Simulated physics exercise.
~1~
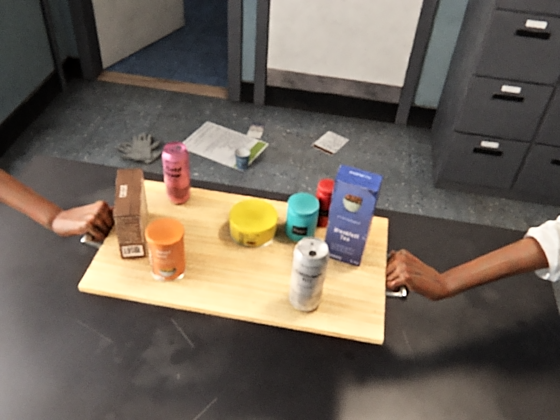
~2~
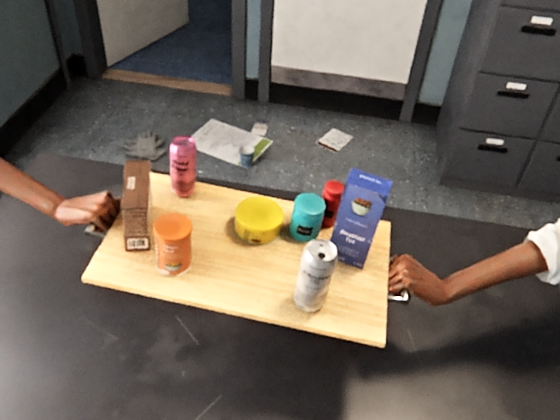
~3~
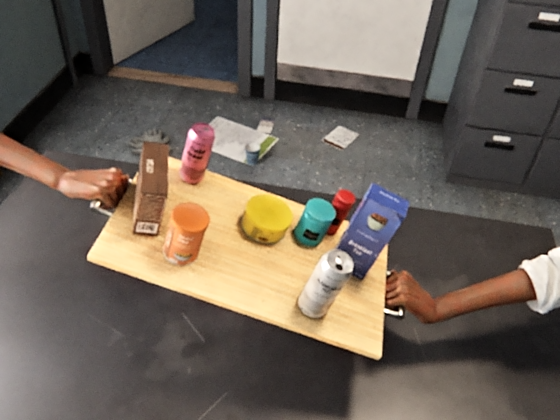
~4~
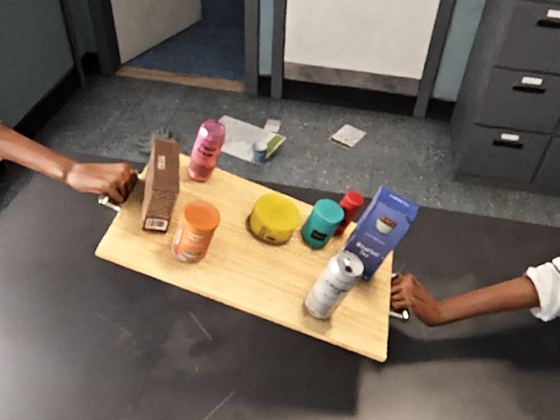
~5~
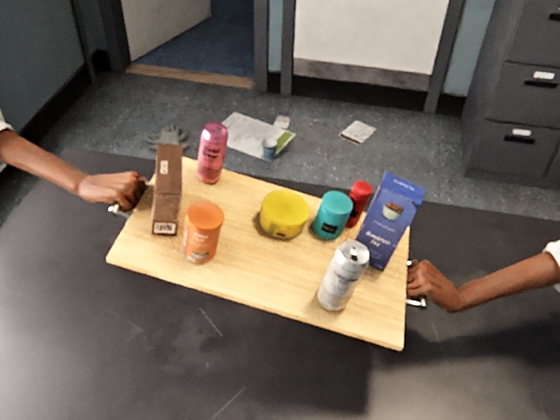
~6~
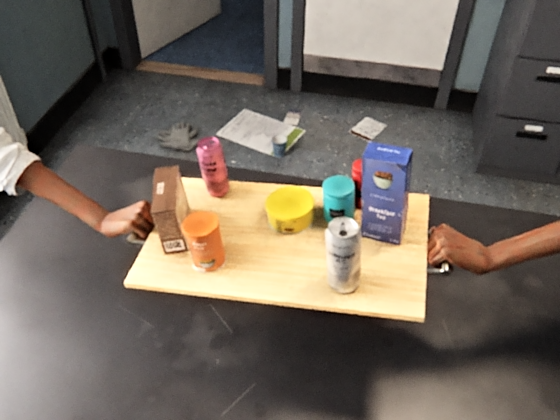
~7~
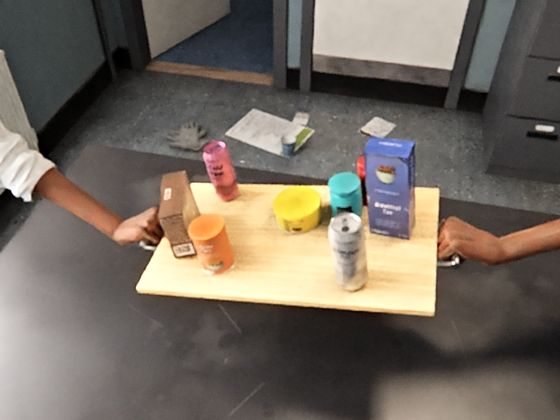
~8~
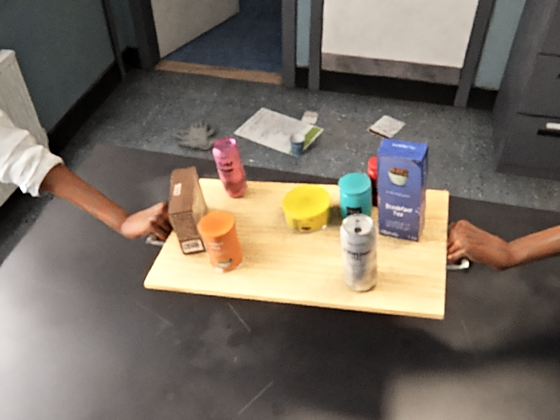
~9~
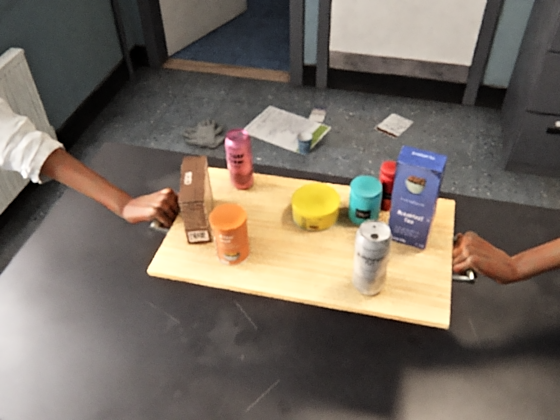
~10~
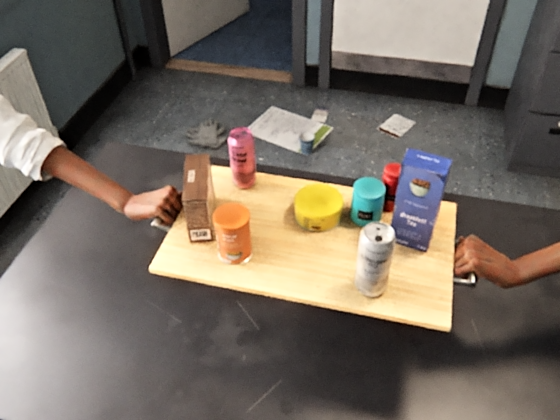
To begin with, two hands hold a rimless wooden tray above a dark tabletop, carrying a brown packet, an orange tin, a pink can, a yellow tub, turquoise and red containers, a white can and a blue packet. The hands tip the tray down towards the right, and everything rides along with it. They then bring it back through level and dip the left side slightly. After a brief hold, the tray returns to about level. Finally, every item, including the blue packet, stands upright in its original place, with both hands still gripping the handles.
